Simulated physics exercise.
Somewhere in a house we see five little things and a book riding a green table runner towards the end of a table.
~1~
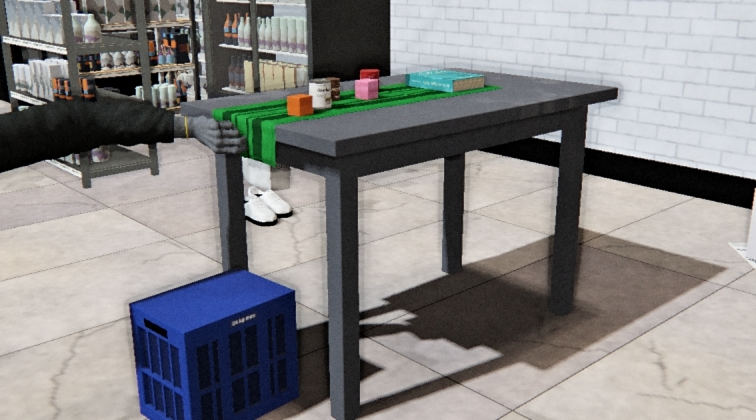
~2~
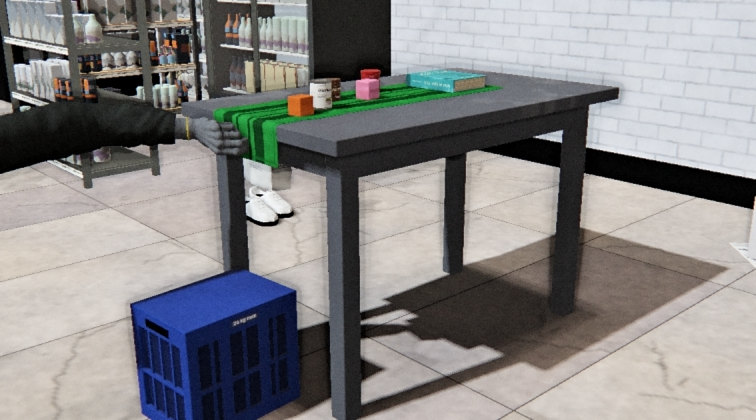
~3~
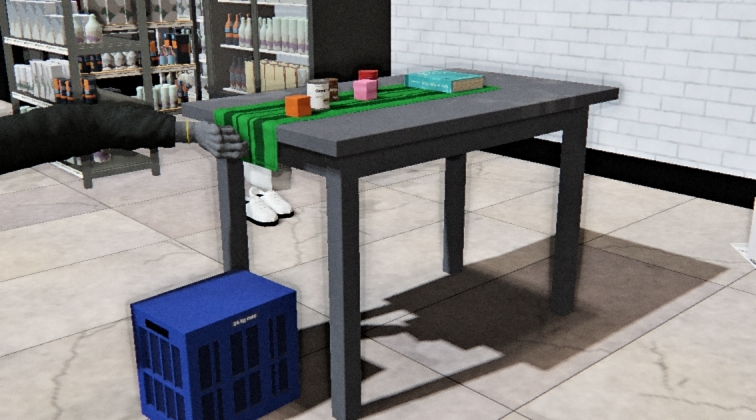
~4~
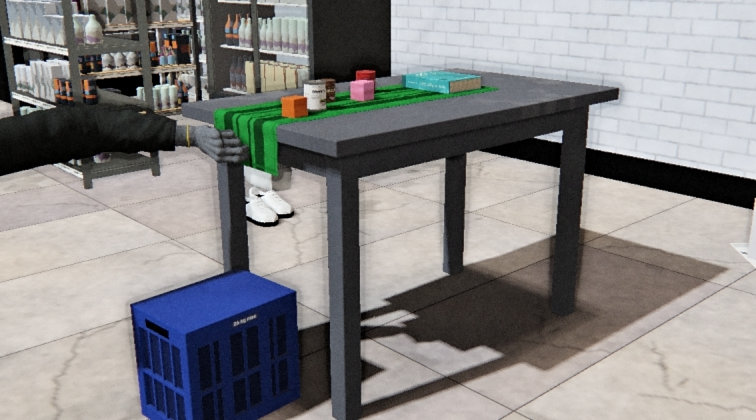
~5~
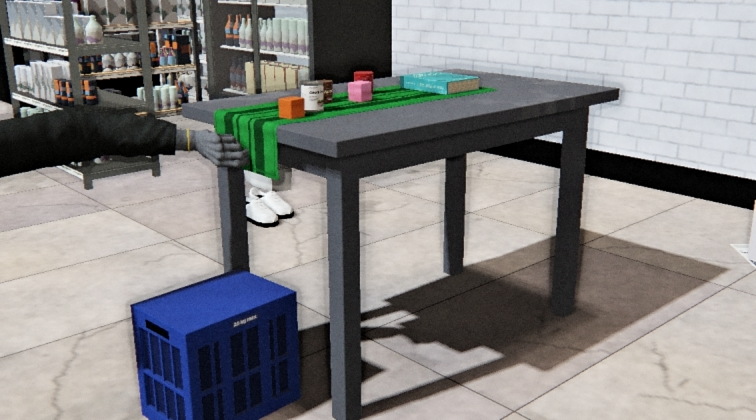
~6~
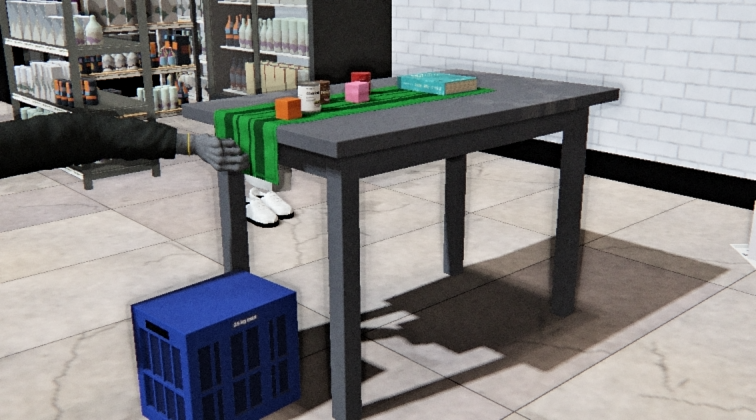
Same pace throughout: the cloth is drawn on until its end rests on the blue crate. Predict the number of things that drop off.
The number is three.
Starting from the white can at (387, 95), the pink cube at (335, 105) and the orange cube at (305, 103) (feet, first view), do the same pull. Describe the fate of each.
The white can stays aboard, the pink cube is lost, the orange cube is lost.
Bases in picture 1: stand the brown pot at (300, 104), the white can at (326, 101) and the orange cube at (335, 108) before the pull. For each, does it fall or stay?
The brown pot comes down; the white can comes down; the orange cube comes down.
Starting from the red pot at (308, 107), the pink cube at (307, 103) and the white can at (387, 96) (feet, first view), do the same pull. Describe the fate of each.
So, the red pot ends up down, the pink cube ends up down, the white can makes it through.
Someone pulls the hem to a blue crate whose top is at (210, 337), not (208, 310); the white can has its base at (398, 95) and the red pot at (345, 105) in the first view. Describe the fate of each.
First the white can: It is still up there. Then the red pot: It ends off the top.
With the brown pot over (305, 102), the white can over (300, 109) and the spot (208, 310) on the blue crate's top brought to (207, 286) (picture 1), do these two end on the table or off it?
Brown pot: Lost; white can: Lost.
Early on, hem near (248, 254); orange cube and white can gone.
Midway, hem on the crate; orange cube, white can and brown pot gone.
Finally, hem on the crate; orange cube, white can and brown pot gone. It carries off three.
